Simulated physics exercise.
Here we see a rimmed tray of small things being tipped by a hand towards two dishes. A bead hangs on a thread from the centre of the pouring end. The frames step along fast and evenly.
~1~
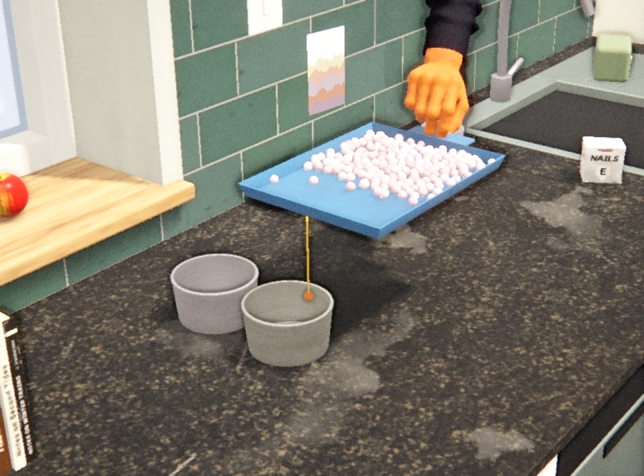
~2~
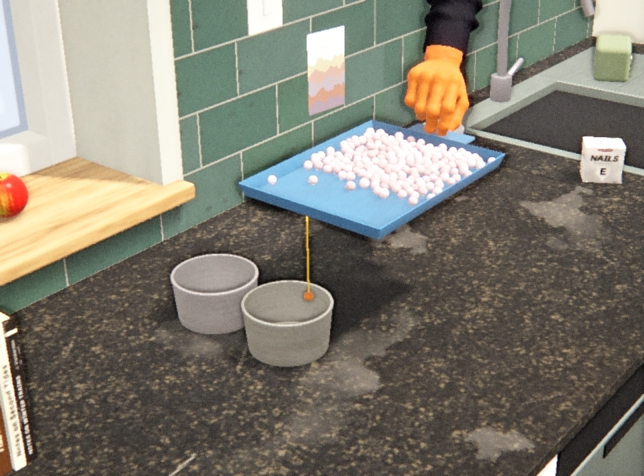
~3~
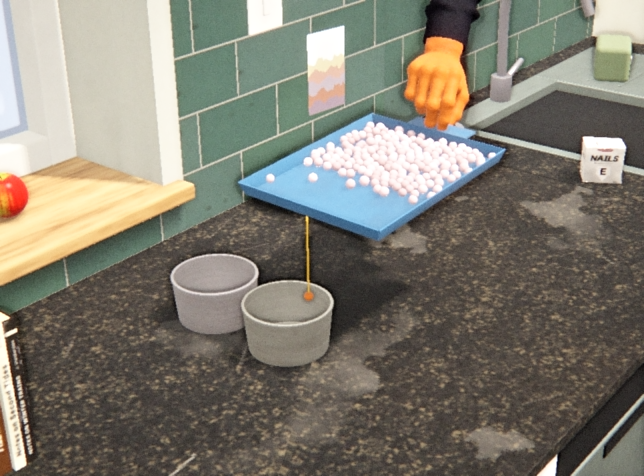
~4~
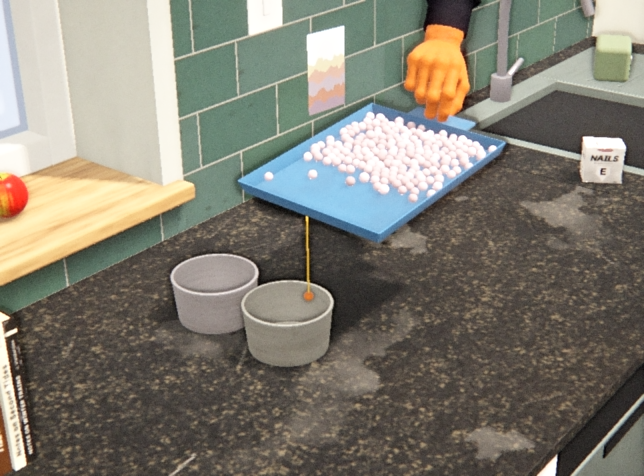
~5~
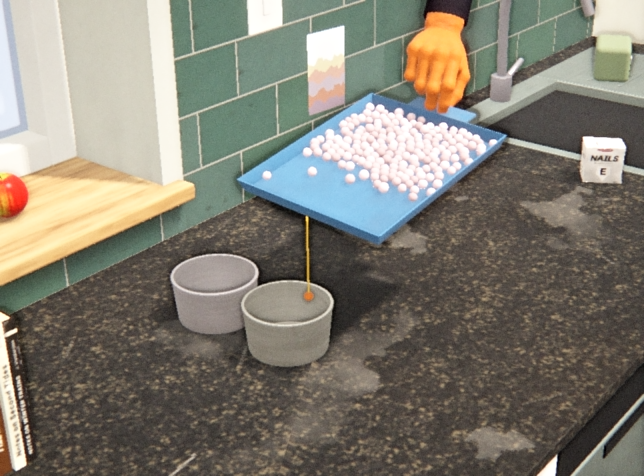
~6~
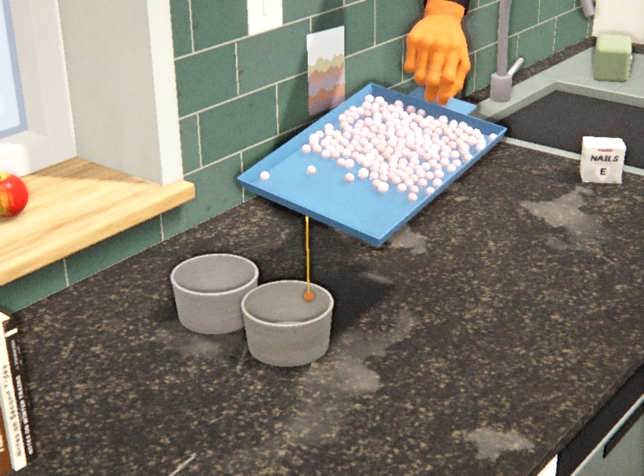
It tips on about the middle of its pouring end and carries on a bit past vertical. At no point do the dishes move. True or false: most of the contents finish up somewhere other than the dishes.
True.
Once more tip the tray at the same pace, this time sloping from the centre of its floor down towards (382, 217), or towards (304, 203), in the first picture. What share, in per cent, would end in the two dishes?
The first try gives close to 0 percent; the next gives 60 percent.
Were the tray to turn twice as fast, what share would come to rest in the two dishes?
Share: Around 0%.
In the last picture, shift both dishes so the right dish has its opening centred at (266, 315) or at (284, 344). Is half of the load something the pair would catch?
In order, they'd catch a minor share, and next a minor share.
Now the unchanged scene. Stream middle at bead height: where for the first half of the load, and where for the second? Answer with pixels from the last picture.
At (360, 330) for the first part, then at (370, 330) for the others.
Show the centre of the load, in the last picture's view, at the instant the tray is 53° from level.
(360, 236).
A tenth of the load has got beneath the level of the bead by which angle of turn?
The tilt then is about 45°.
Soon, tray tipped steeply; about two thirds on the tray; a stray few in the right dish; about a quarter outside both; a small part in the air.
A while on, tray tipped right over; a stray few on the tray; a stray few in the right dish; nearly all outside both; a stray few in the air.
Towards the end, tray tipped past a quarter turn; a stray few in the right dish; nearly all outside both.
Finally, tray tipped past a quarter turn; a stray few in the right dish; none in the left dish; nearly all outside both.
